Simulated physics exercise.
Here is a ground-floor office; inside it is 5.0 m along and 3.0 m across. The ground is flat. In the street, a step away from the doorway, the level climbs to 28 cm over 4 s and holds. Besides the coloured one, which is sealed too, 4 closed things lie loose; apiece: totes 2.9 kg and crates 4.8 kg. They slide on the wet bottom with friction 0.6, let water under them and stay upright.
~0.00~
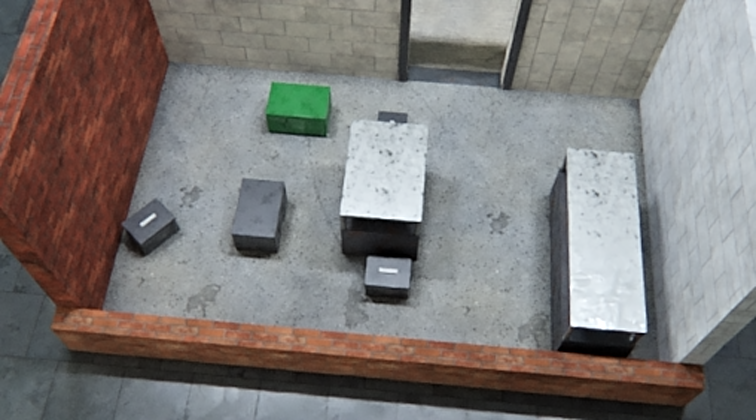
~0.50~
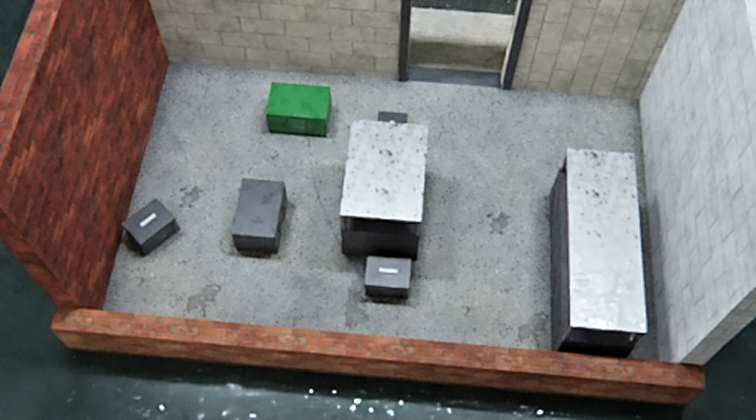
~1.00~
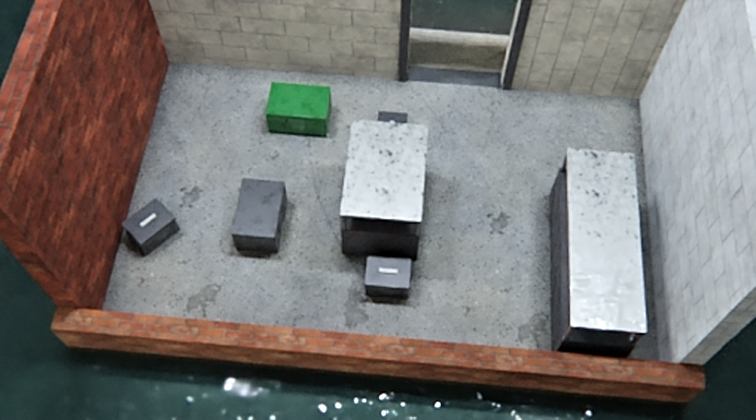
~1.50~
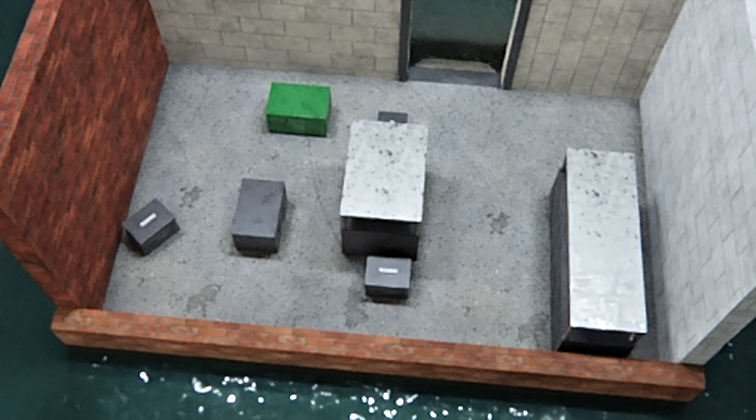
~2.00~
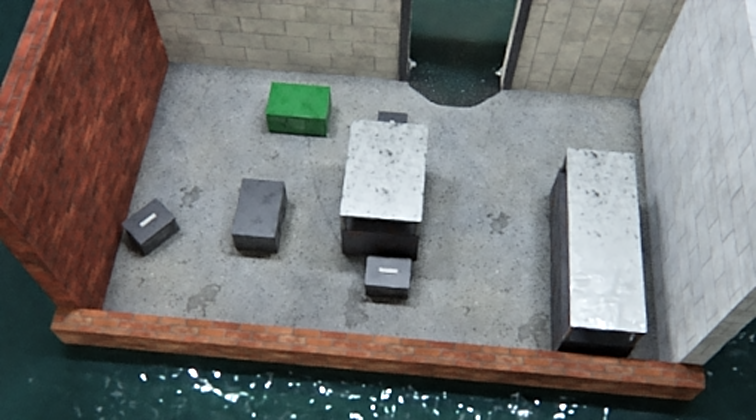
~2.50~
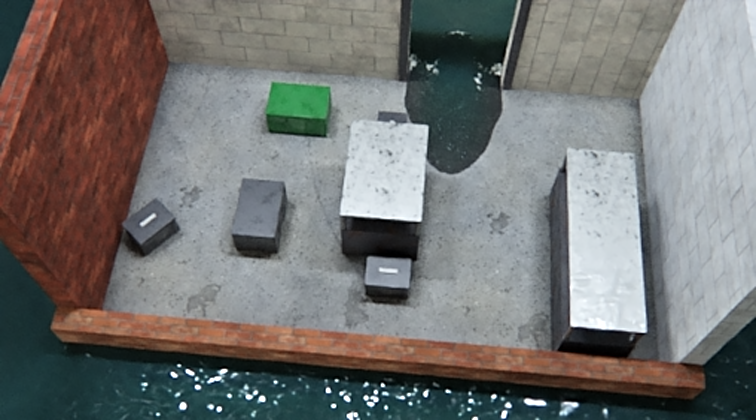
At first, a green crate, several dark boxes and larger metal-topped blocks sit on a dry gray floor inside a walled room. Dark water then covers the ground outside and shows beyond the doorway. Finally it enters through the opening and spreads across the floor, while every object stays still.
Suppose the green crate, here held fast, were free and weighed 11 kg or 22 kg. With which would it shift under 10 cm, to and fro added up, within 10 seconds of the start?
For it, only the larger load is enough.
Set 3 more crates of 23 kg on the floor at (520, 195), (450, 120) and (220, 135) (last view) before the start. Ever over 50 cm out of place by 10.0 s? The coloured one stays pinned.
In that order: Past it, over, under.
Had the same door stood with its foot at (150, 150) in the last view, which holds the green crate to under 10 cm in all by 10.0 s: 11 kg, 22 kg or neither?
In that case neither weight holds it.
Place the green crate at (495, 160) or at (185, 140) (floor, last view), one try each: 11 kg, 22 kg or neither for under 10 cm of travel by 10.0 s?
In that order: Neither is enough; neither holds.
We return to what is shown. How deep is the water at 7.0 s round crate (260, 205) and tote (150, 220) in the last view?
About 4 and 5 cm.
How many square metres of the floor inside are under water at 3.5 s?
Some 4.0 m2.
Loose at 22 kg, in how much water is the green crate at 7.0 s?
Roughly 4 cm.
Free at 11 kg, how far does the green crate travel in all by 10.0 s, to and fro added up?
Some 120 cm in all.
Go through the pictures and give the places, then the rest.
In the first picture, the green crate at (298, 100), on the bottom; 0.0 m2 under water; 0 of 5 have shifted.
In the second picture, the green crate at (298, 100), on the bottom; 0.0 m2 under water; 0 of 5 have shifted.
In the third picture, the green crate at (298, 100), on the bottom; water covers 0.0 m2; 0 of 5 have shifted.
In the fourth picture, the green crate at (298, 100) rests on the ground; water covers 0.0 m2; 0 of 5 have shifted.
In the fifth picture, the green crate at (298, 100), on the bottom; 0.2 m2 under water; 0 of 5 have shifted.
In the sixth picture, the green crate at (298, 100), on the bottom; water covers 0.8 m2; 0 of 5 have shifted.
After 3.5 s the green crate would be 0 cm from its start with 11 kg and 0 cm from its start with 22 kg; 0 cm of water round it then.
After 4.5 s the green crate would be 0 cm from its start with 11 kg and 0 cm from its start with 22 kg; 3 cm of water round it then.
After 7.0 s the green crate would be 55 cm from its start with 11 kg and 0 cm from its start with 22 kg; 4 cm of water round it then.
After 10.0 s the green crate would be 115 cm from its start with 11 kg and 0 cm from its start with 22 kg; 9 cm of water round it then.
